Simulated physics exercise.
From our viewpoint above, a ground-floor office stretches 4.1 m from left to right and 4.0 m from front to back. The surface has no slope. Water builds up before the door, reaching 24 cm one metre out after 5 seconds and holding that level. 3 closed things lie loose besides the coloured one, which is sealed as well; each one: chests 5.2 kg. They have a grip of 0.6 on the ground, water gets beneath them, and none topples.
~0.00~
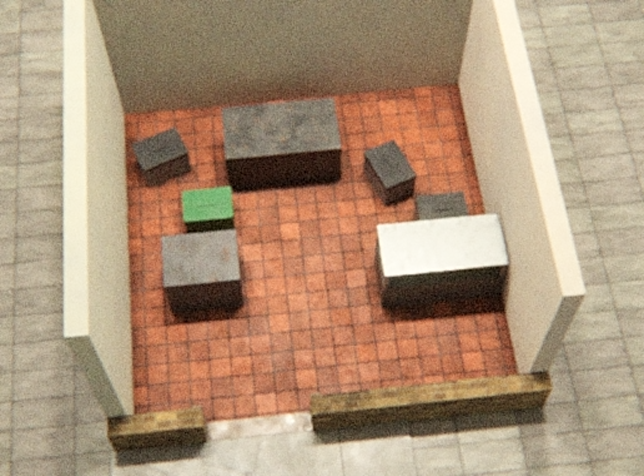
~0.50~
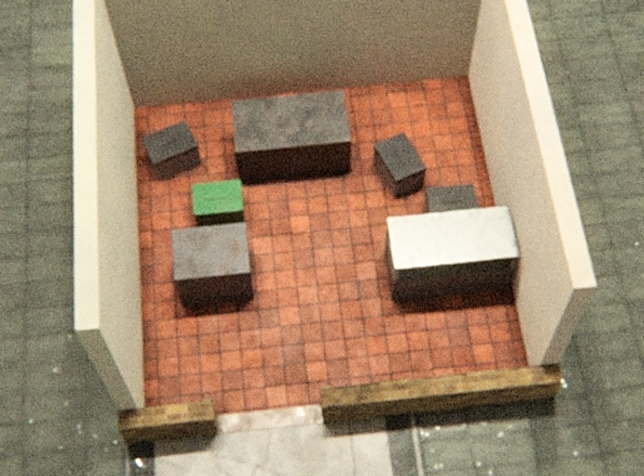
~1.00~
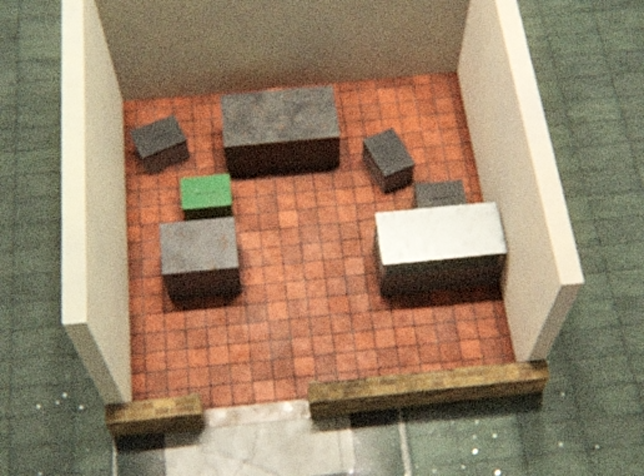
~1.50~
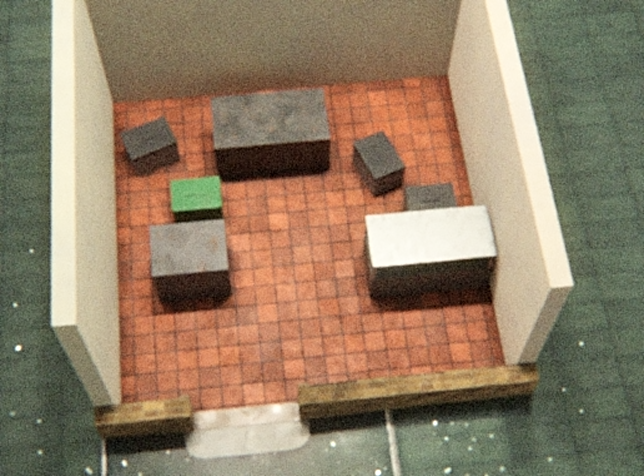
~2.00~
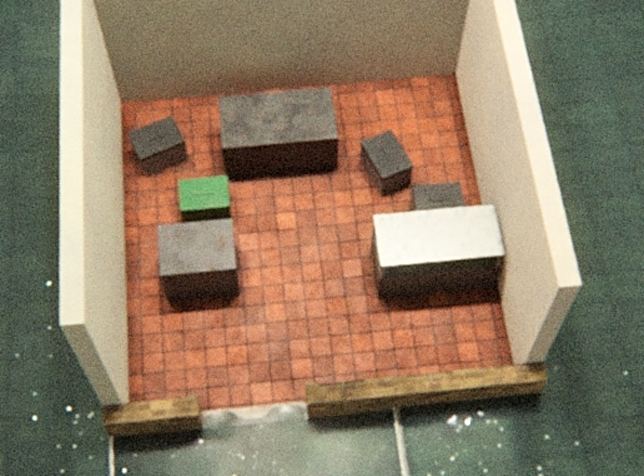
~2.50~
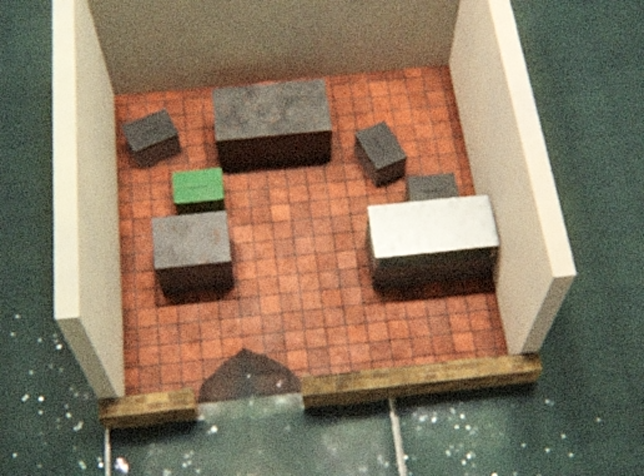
A walled room with a reddish tiled floor and a gap in its low front wall is seen from high above. A large dark block stands at the back, a white-topped one at right, a grey one at left near a small green chest, with smaller dark boxes around. Dark water spreads over the paving outside, then a patch enters the gap; the objects stay put while the view shifts slightly.
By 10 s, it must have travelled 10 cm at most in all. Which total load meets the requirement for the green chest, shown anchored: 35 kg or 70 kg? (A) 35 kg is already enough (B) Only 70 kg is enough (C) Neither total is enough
The answer is A.
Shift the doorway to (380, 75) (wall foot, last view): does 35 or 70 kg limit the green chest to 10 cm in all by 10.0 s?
If so, then the first option suffices.
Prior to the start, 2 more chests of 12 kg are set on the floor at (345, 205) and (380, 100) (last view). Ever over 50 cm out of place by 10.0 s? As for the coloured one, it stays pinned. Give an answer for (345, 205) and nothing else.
Result: Exceeds it.
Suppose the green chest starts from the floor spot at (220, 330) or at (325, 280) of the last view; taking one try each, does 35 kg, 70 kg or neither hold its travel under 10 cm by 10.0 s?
Taking the two spots in turn, only the heavier keeps it, then both keep it.
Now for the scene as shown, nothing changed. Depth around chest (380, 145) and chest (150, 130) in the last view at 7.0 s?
Depths: Near 3 cm, then near 3 cm.
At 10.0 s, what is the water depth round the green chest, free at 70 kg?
About 7 cm.
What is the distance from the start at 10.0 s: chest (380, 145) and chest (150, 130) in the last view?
Respectively 100 and 80 centimetres.
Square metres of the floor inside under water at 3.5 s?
Close to 2.0 m2, I'd say.
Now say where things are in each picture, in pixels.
In the first picture, the green chest at (207, 204), on the bottom; water covers 0.0 m2; 0 of 4 have shifted.
In the second picture, the green chest at (217, 197) rests on the ground; 0.0 m2 under water; 0 of 4 have shifted.
In the third picture, the green chest at (206, 192), on the bottom; 0.0 m2 under water; 0 of 4 have shifted.
In the fourth picture, the green chest at (196, 194) rests on the ground; 0.0 m2 under water; 0 of 4 have shifted.
In the fifth picture, the green chest at (204, 193), on the bottom; 0.0 m2 under water; 0 of 4 have shifted.
In the sixth picture, the green chest at (198, 186), on the bottom; 0.4 m2 under water; 0 of 4 have shifted.
After 3.5 s the green chest would be 0 cm from its start with 35 kg and 0 cm from its start with 70 kg; 0 cm of water round it then.
After 4.5 s the green chest would be 0 cm from its start with 35 kg and 0 cm from its start with 70 kg; 0 cm of water round it then.
After 7.0 s the green chest would be 0 cm from its start with 35 kg and 0 cm from its start with 70 kg; 5 cm of water round it then.
After 10.0 s the green chest would be 0 cm from its start with 35 kg and 0 cm from its start with 70 kg; 7 cm of water round it then.
